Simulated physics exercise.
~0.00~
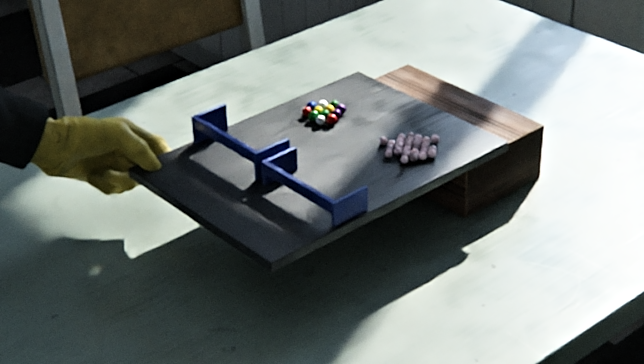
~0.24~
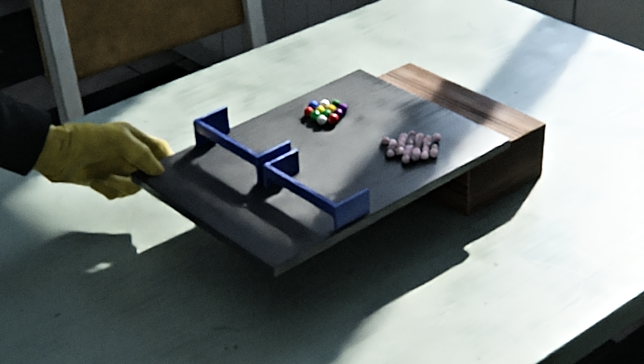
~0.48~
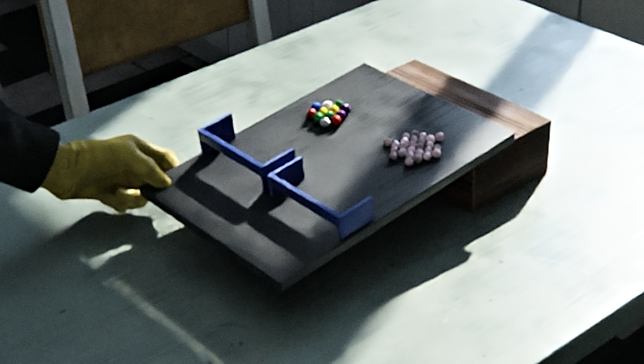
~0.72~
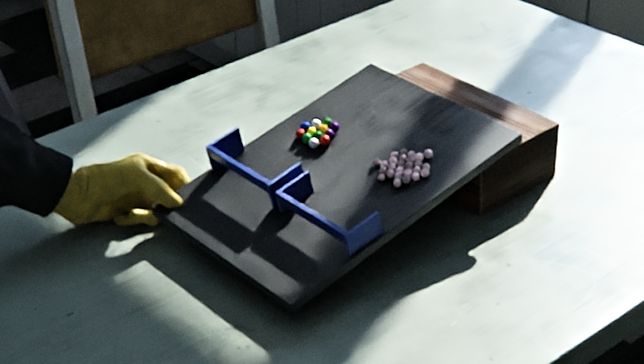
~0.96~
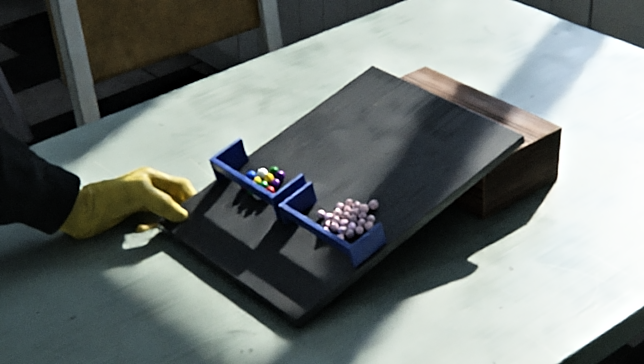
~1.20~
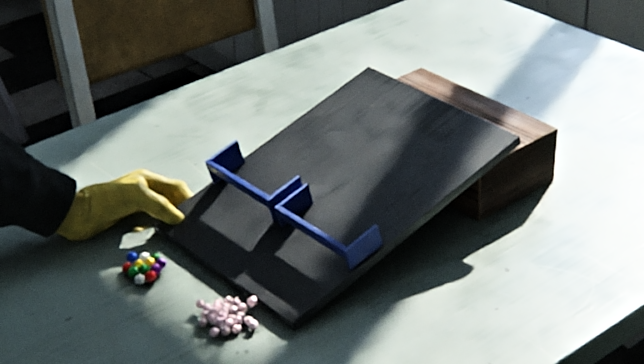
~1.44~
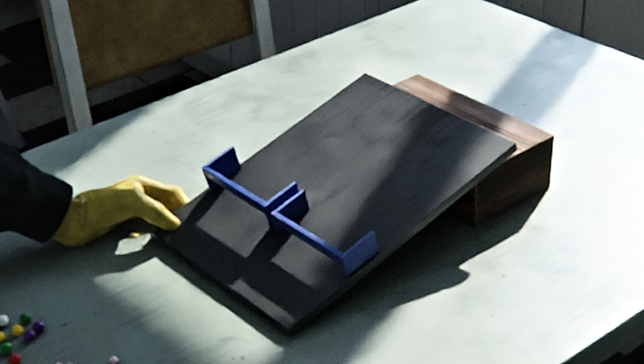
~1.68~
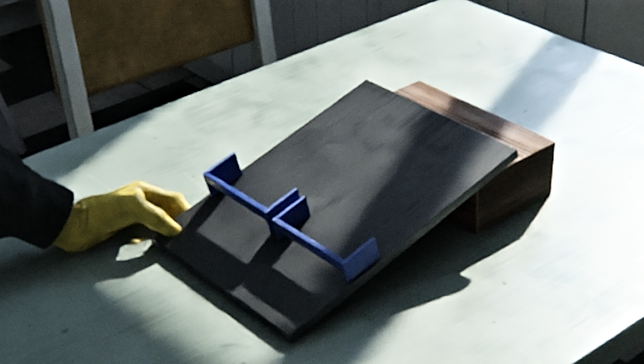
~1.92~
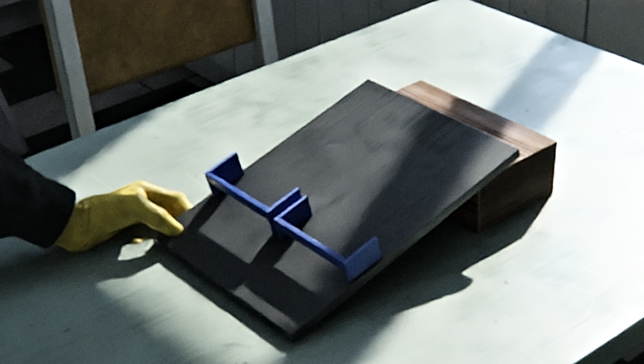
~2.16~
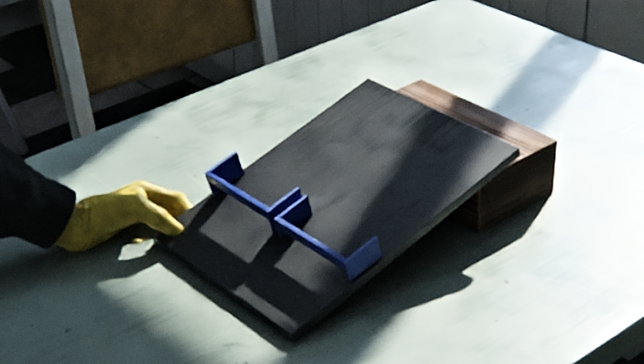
A gloved hand lowered its end of a dark board until it rested on the table, and two heaps of small beads, one multicoloured and one pink, slid down, passed under the blue bars and rolled away out of view.
